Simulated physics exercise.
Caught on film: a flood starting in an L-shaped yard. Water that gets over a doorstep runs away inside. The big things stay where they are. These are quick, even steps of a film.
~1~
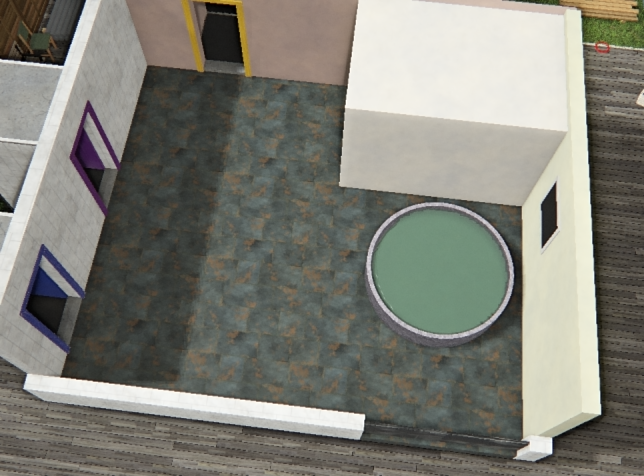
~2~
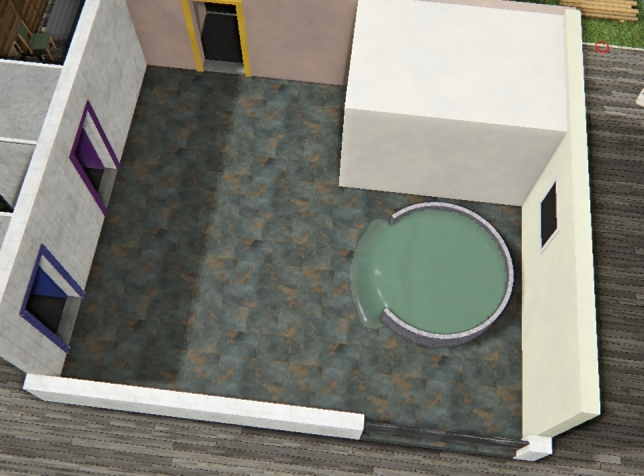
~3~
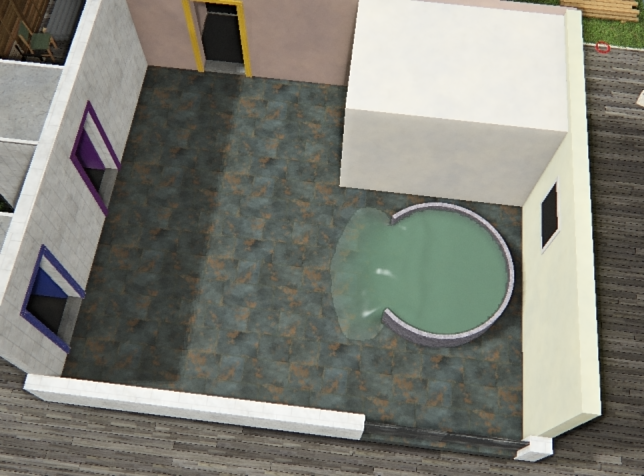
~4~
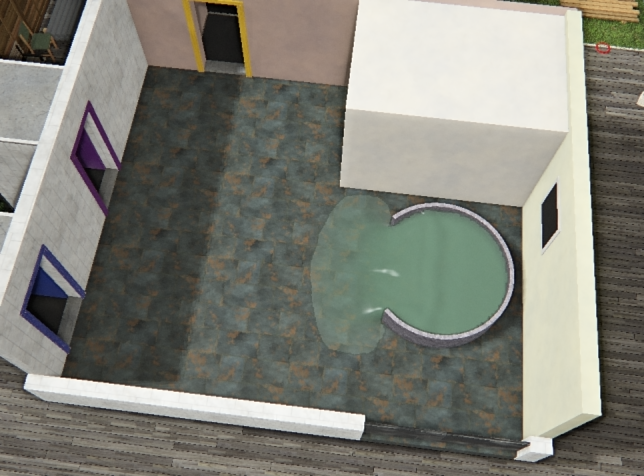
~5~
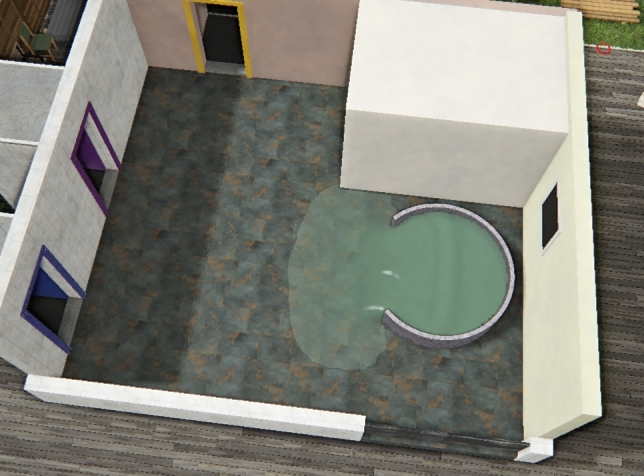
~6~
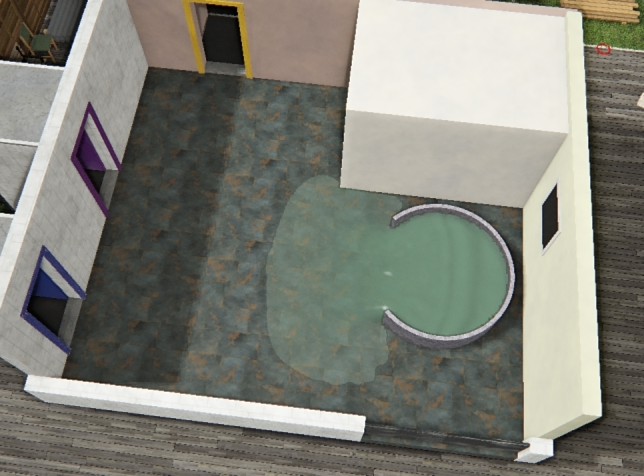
At first, still green water fills a round pool in the corner of a walled, L-shaped yard. Then a gap opens in the left side of the pool's rim and water pours out through it, spreading left across the dark floor in a widening, pale green sheet.
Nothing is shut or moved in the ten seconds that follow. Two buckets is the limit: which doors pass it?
One by one: The blue door floods; the yellow door holds within the limit; the purple door floods.
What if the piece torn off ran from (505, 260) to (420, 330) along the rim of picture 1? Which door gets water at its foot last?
It is the yellow-painted one.
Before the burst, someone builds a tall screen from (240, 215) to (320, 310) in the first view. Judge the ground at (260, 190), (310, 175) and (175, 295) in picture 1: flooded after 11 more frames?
As listed: Under water, flooded, free of water.
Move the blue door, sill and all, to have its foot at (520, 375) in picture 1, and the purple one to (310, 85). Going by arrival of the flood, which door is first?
It is the yellow one.
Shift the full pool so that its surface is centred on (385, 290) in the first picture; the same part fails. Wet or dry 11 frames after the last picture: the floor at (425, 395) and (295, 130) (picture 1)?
One after the other: Clear, not flooded.
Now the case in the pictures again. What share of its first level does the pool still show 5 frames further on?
I make it 64 per cent.
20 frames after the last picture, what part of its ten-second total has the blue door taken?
Some 15 per cent.
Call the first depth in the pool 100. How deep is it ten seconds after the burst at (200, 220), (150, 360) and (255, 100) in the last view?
Roughly 12, 10 and 14 per cent, in turn.
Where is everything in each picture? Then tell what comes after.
The first frame shows still water in the pool at (439, 269).
In the second frame, the front is at (379, 324), out from the gap at (369, 268).
In the third frame, the front is at (352, 334), out from the gap at (369, 269).
In the fourth frame, the front is at (340, 346), out from the gap at (370, 269).
In the fifth frame, water pours out at (370, 270) and has run to (315, 354).
In the sixth frame, water pours out at (370, 271) and has run to (287, 358).
A moment on, water covers 35 % of the floor; the blue door not reached, the yellow door not reached, the purple door not reached.
Next, water covers 55 % of the floor; the blue door not reached, the yellow door not reached, the purple door not reached.
Then, water covers 75 % of the floor; the blue door under two buckets in, the yellow door wet at the sill, nothing in, the purple door over two buckets in.
Later, water covers 75 % of the floor; the blue door over two buckets in, the yellow door wet at the sill, nothing in, the purple door over two buckets in.
In the end, water covers 85 % of the floor; the blue door over two buckets in, the yellow door under two buckets in, the purple door over two buckets in.
